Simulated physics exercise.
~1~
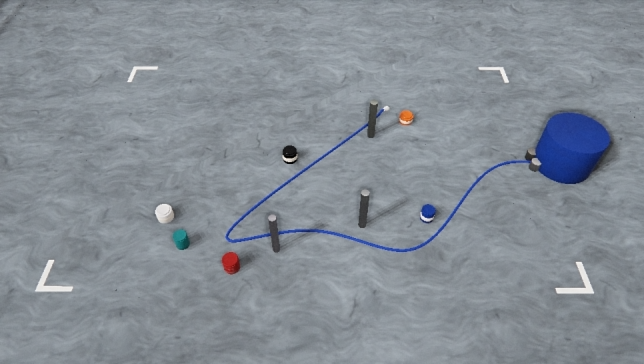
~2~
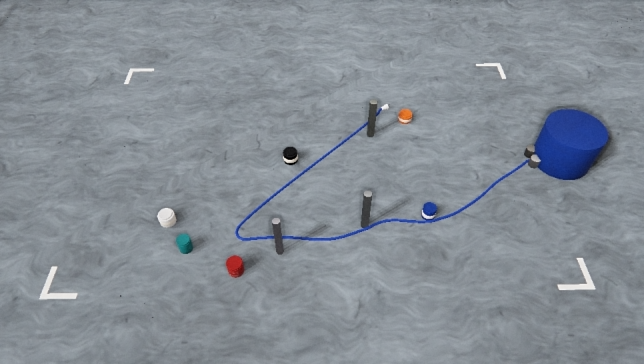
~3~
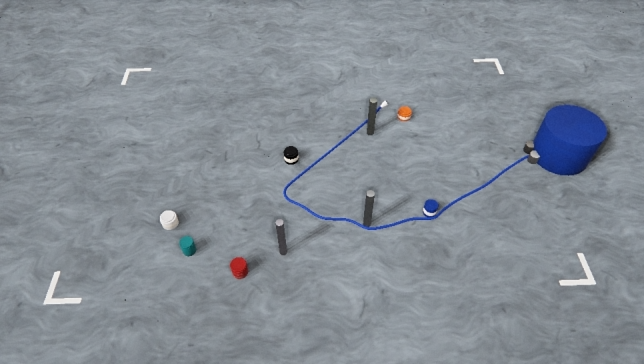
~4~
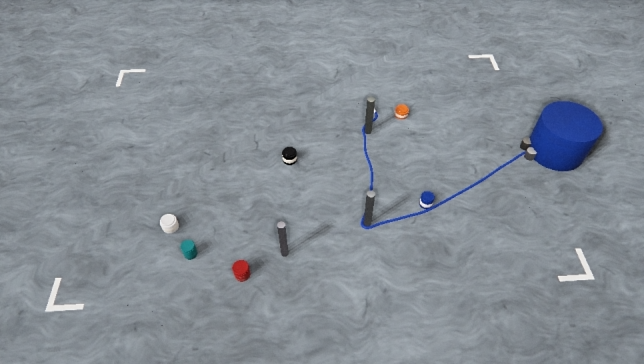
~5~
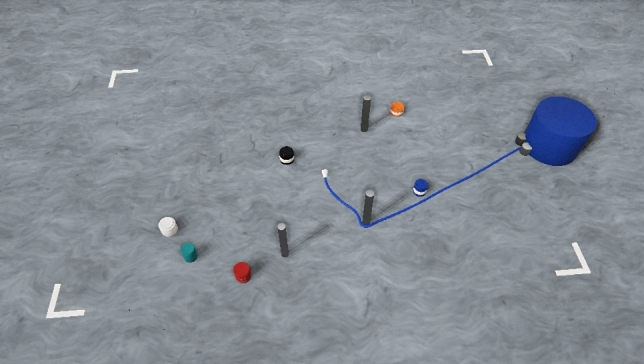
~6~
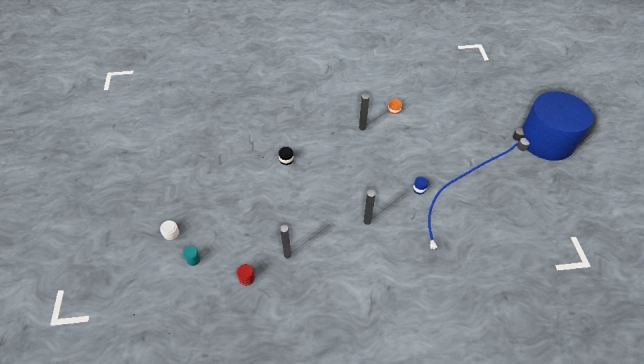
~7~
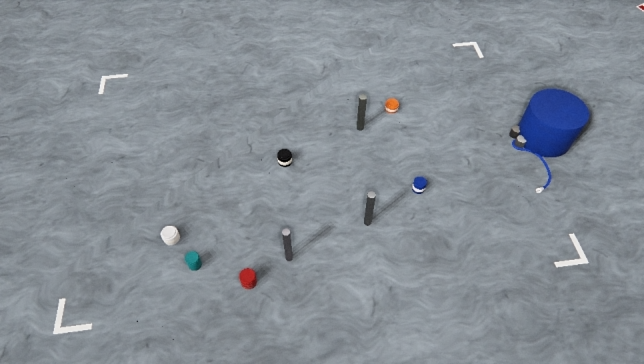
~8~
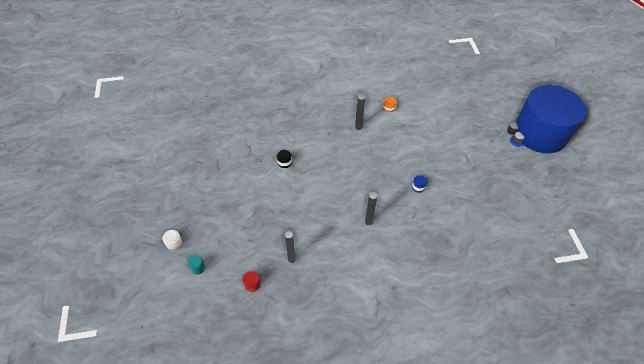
Blue lead sliding around dark posts into a reel at right, nudging a small blue canister slightly, stopping almost fully wound in.
